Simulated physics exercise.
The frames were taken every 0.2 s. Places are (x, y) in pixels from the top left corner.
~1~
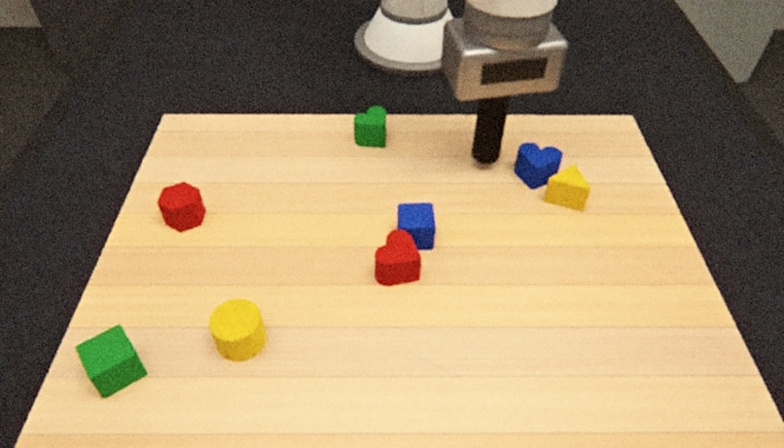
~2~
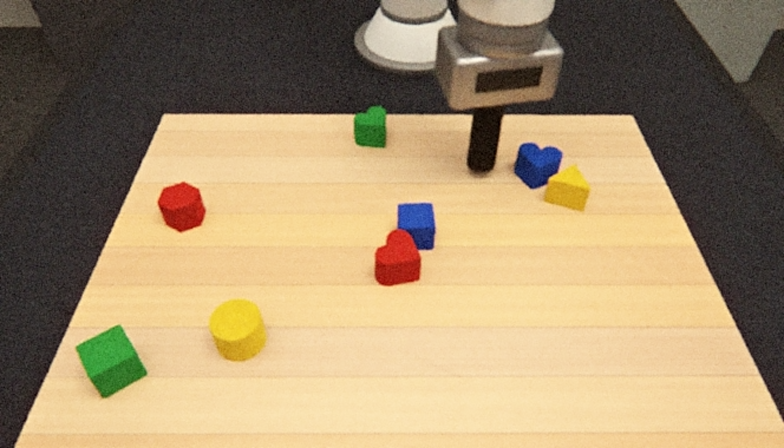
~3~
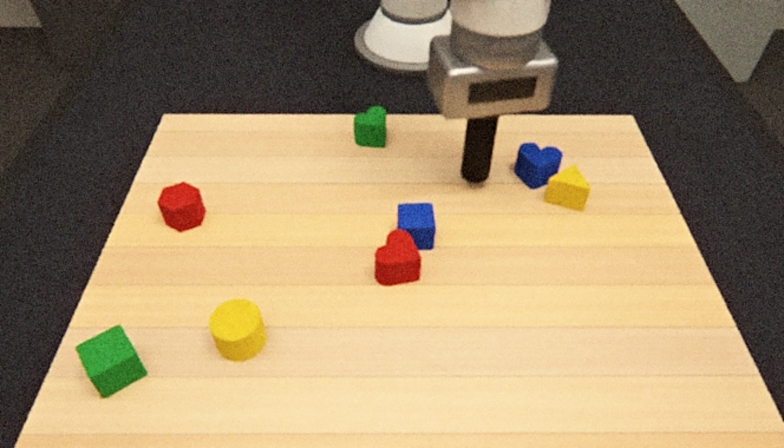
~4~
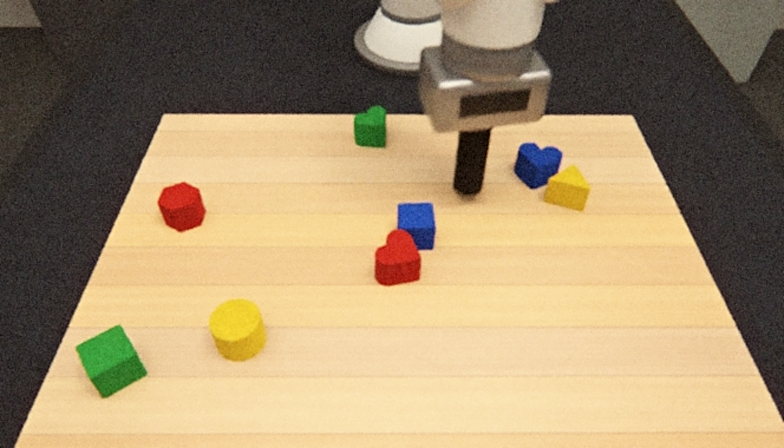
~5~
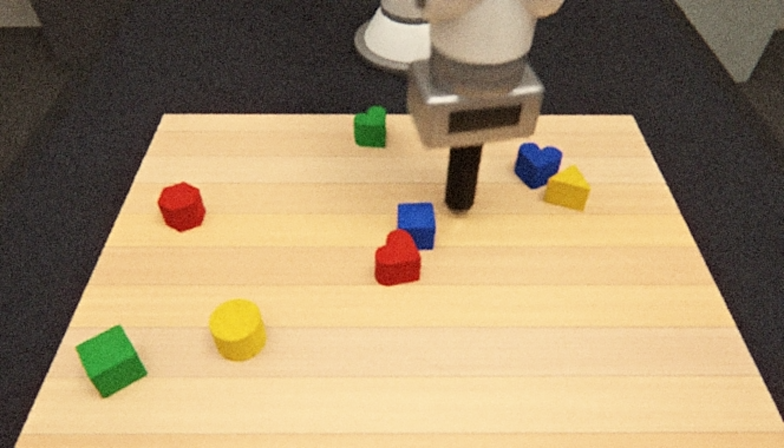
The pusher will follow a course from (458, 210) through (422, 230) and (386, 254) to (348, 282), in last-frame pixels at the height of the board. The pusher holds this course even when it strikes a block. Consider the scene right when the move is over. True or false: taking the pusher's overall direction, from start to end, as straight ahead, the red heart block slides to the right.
False.
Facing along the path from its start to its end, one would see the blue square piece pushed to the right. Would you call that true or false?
That claim is true.
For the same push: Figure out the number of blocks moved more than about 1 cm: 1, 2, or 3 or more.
That makes 2 blocks.
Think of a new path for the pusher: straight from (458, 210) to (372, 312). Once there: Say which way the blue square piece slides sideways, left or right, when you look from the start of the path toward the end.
It's going to go right.
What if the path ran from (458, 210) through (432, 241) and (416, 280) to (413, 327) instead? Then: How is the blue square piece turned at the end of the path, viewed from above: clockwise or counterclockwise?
It turns round clockwise.
What follows on the original path. One third of the way, pusher at (422, 222); red heart block at (391, 256), turned 35° anticlockwise; blue square piece at (391, 225).
Two thirds of the way, pusher at (385, 246); red heart block at (380, 270), turned 90° anticlockwise; blue square piece at (346, 244), turned 30° clockwise.
At the end, pusher at (347, 273); red heart block at (379, 275), turned 110° anticlockwise; blue square piece at (309, 254), turned 90° clockwise.
